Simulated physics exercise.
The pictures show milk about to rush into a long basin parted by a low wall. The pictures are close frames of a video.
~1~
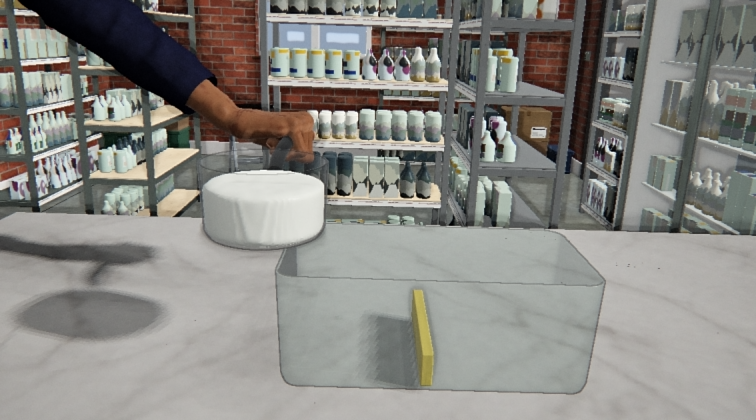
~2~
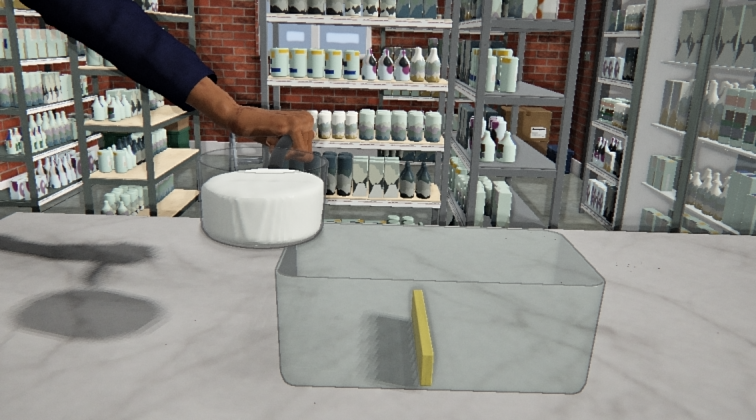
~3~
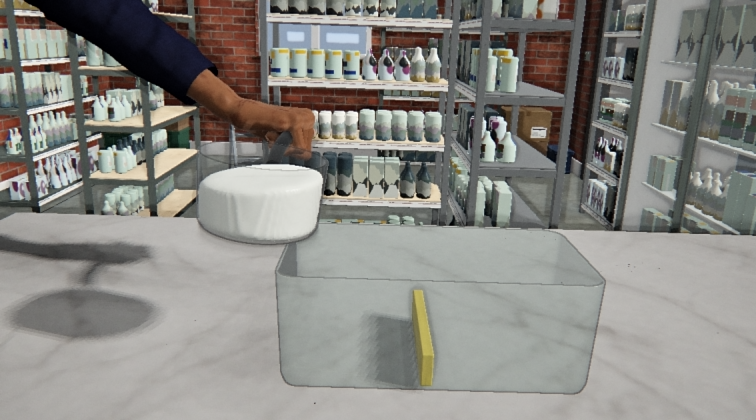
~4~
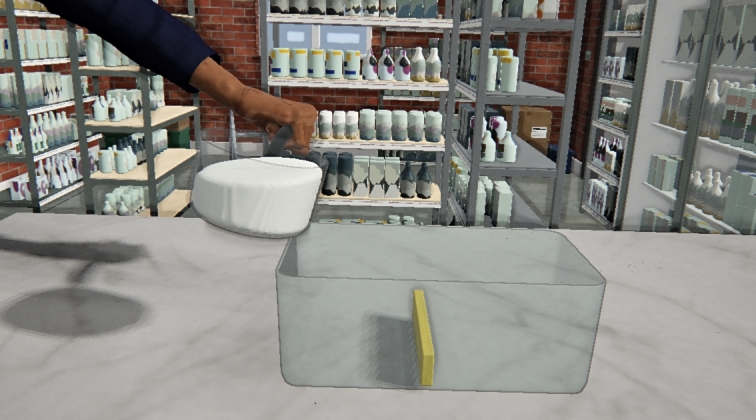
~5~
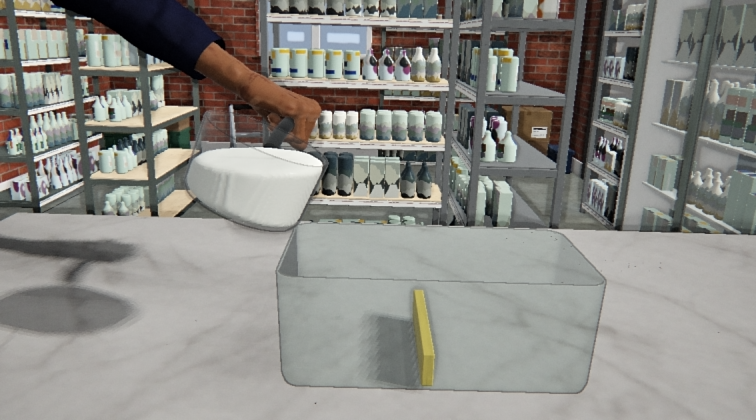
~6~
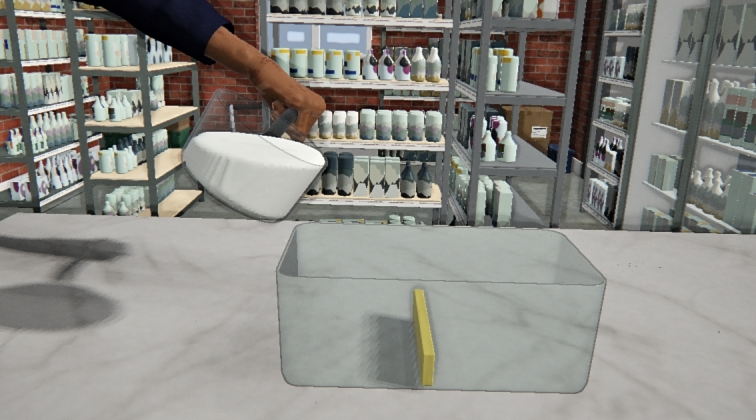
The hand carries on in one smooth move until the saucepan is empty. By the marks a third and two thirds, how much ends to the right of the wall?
In the end between a third and two thirds is right of the wall.
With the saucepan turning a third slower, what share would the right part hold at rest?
About 40 per cent.
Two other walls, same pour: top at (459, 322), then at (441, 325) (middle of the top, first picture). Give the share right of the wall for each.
First some 10, then 25 per cent.
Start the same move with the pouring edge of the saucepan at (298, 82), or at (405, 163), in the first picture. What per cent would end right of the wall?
About 45 and 80 per cent.
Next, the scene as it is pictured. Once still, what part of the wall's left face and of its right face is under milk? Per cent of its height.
Left: 30 %. Right: 30 %.
A moment on, the saucepan is tipped on its side and 55 per cent is still to pour, 5 is left of the wall and 0 right of it.
Next, the saucepan is tipped on its side and 12 per cent is still to pour, 24 is left of the wall and 44 right of it.
Then the saucepan is tipped on its side and 5 per cent is still to pour, 33 is left of the wall and 53 right of it.
Later the saucepan is tipped on its side and 2 per cent is still to pour, 42 is left of the wall and 52 right of it.
At rest 45 per cent lies left of the wall, 52 right of it and 3 outside.
